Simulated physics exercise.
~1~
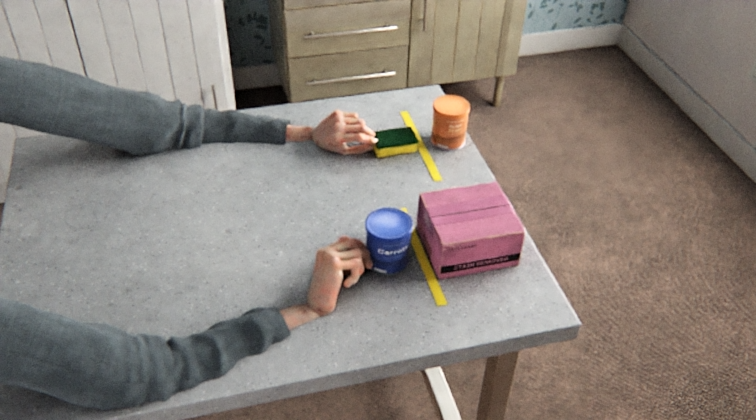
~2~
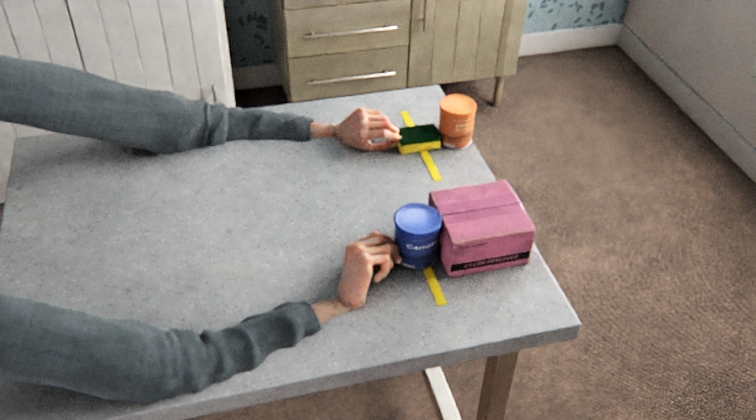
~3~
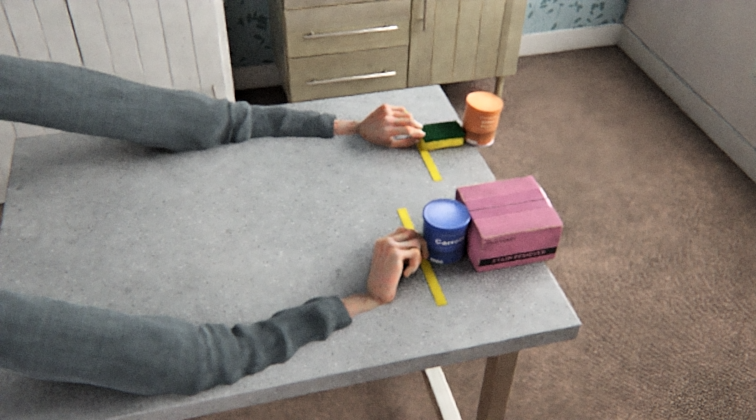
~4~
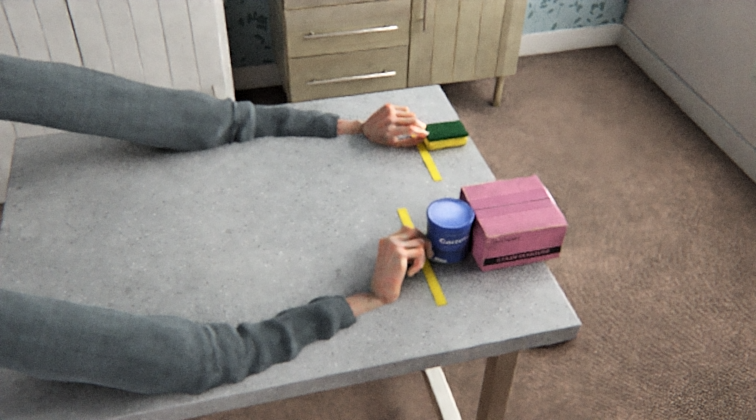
Two hands pushing a blue pot and yellow sponge rightward, shifting a pink box that stays while an orange pot drops off the table.
